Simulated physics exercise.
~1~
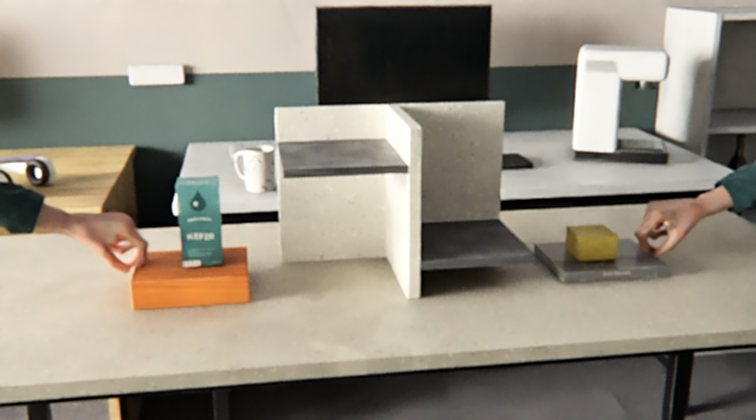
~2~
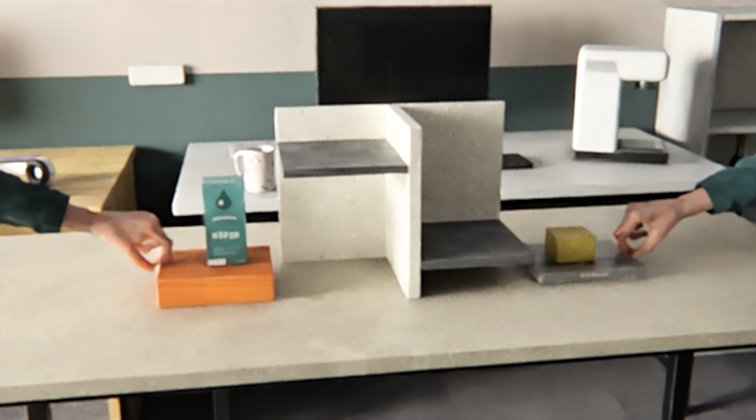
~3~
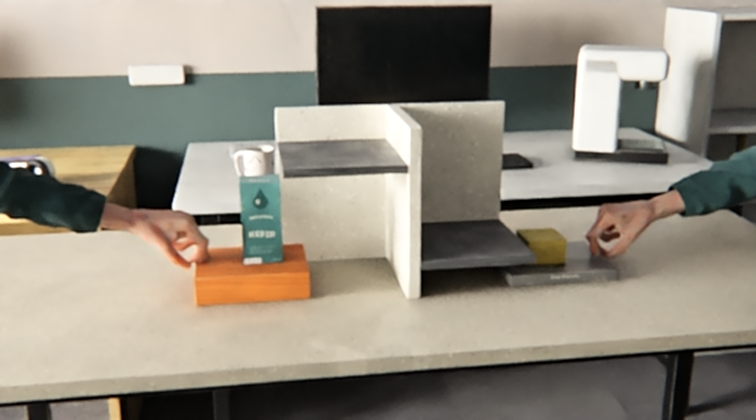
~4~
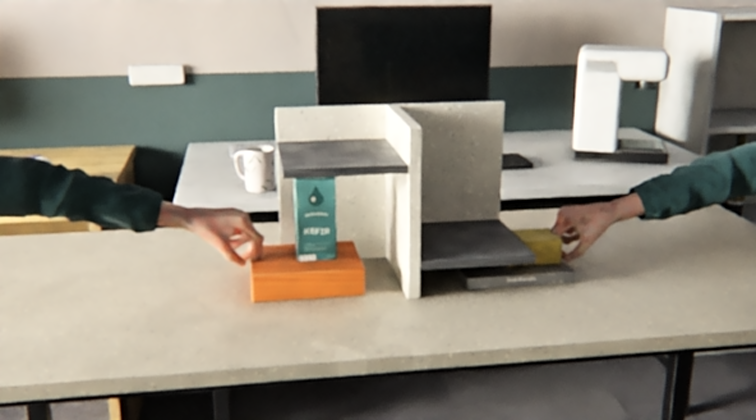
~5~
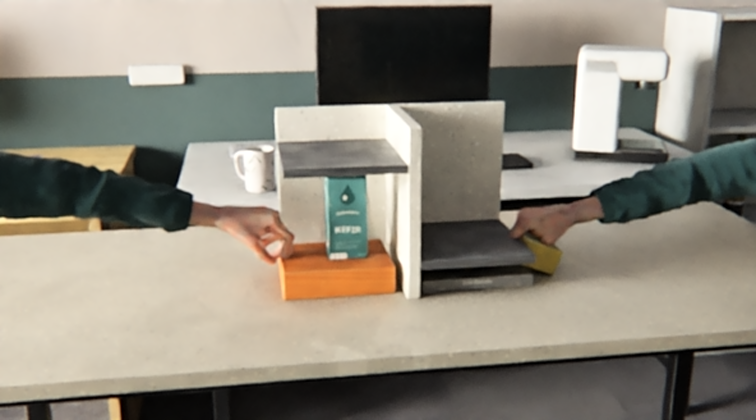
The clip opens on a pale shelf stand on a table, with a hand at each side. The left hand holds an orange board carrying an upright turquoise carton, while the right hand holds a flat grey packet with a yellow block on top. Both hands slide their loads inward toward the stand. The carton passes beneath the higher left shelf, but the yellow block meets the edge of the lower right shelf and is pushed back as the grey packet continues underneath. At the end, the carton stands upright under its shelf, while the block sits tilted outside beside the right hand.
